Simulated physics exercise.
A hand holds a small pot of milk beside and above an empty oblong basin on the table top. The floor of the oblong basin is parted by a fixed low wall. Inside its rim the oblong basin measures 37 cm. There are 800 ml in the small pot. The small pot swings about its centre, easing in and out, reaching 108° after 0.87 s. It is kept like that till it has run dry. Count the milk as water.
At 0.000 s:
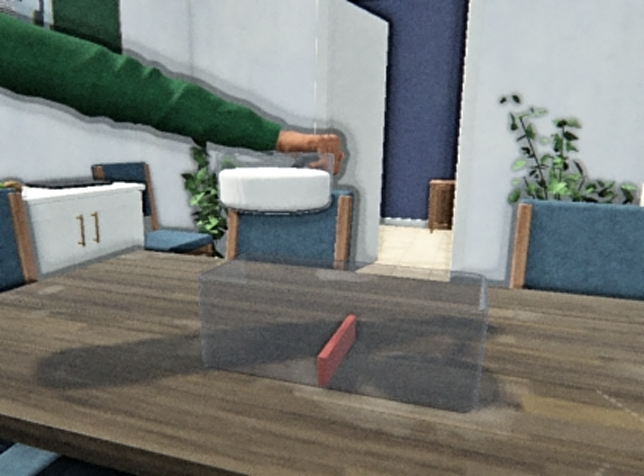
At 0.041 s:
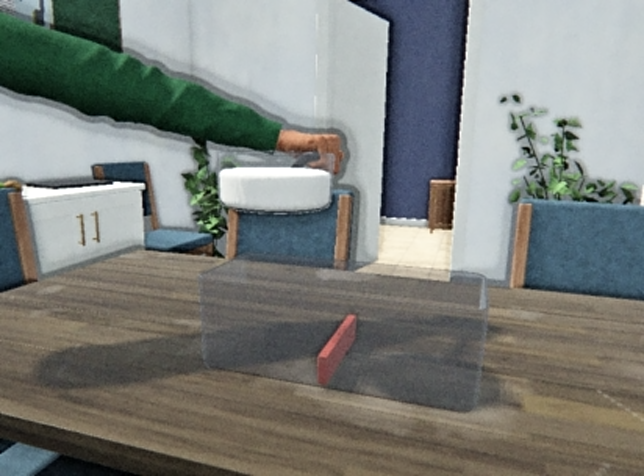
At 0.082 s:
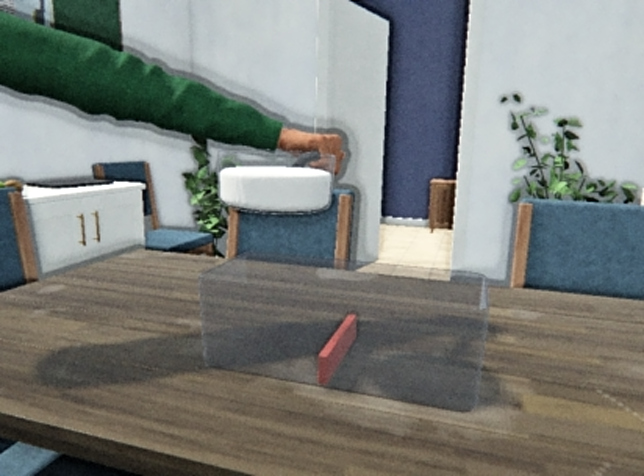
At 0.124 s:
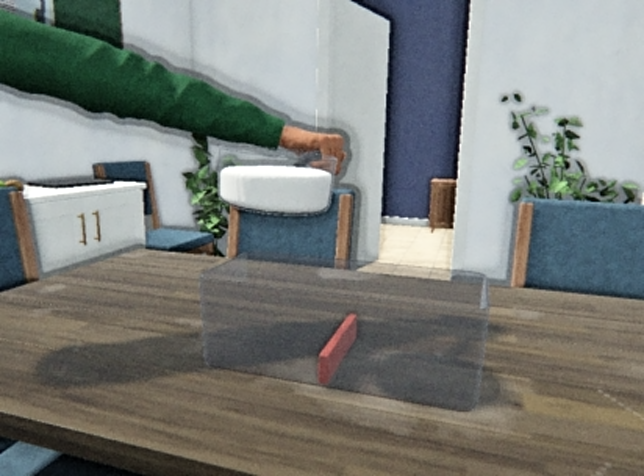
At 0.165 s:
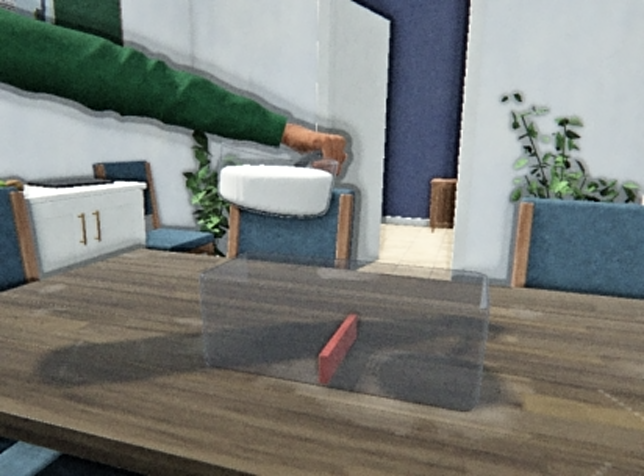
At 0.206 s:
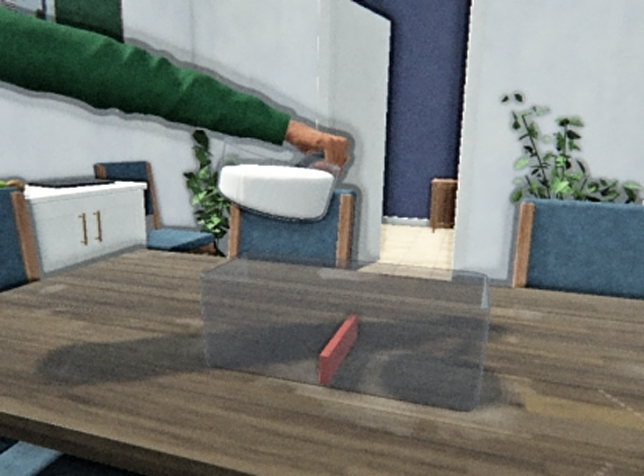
A hand in a green sleeve held a small pot of milk above a clear, empty oblong basin with a red wall inside, then slowly tilted the pot slightly down to the right.
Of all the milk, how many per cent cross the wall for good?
Roughly 69 per cent is past the wall.
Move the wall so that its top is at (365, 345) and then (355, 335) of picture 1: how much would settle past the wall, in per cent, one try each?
In turn about 40 and 55 per cent.
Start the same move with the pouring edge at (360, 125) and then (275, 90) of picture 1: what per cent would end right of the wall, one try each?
In turn about 90 and 20 per cent.
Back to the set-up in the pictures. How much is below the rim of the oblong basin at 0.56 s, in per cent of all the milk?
About 14 per cent.
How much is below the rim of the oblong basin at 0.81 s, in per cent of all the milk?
About 86 per cent.
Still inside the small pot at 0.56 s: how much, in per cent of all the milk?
About 48 per cent.
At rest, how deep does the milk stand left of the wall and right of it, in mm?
Some 10 mm on the left and 20 mm on the right.
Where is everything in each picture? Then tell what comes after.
In the first frame, it leans 0°; its right rim is at (330, 157); the milk meets the walls at (229, 171) and (329, 175); the oblong basin's rim runs from (224, 265) to (486, 293); the wall's top is at (339, 335).
In the second frame, it leans 1°; its right rim is at (331, 157); the milk meets the walls at (229, 170) and (330, 175).
In the third frame, it leans 2°; its right rim is at (332, 159); the milk meets the walls at (229, 169) and (330, 175).
In the fourth frame, it leans 5°; its right rim is at (333, 161); the milk meets the walls at (230, 168) and (331, 175).
In the fifth frame, it leans 9°; its right rim is at (335, 166); the milk meets the walls at (230, 167) and (331, 176).
In the sixth frame, it leans 14°; its right rim is at (336, 171); the milk meets the walls at (230, 168) and (333, 177).
By 0.56 s the tilt is 77° and 47 per cent is still to pour, 0 is left of the wall and 13 right of it.
By 0.81 s the tilt is 107° and 8 per cent is still to pour, 17 is left of the wall and 69 right of it.
By 1.08 s the tilt is 108° and 0 per cent is still to pour, 30 is left of the wall and 69 right of it.
By 1.37 s the tilt is 108° and 0 per cent is still to pour, 31 is left of the wall and 69 right of it.
At rest 31 per cent lies left of the wall, 69 right of it and 1 outside.
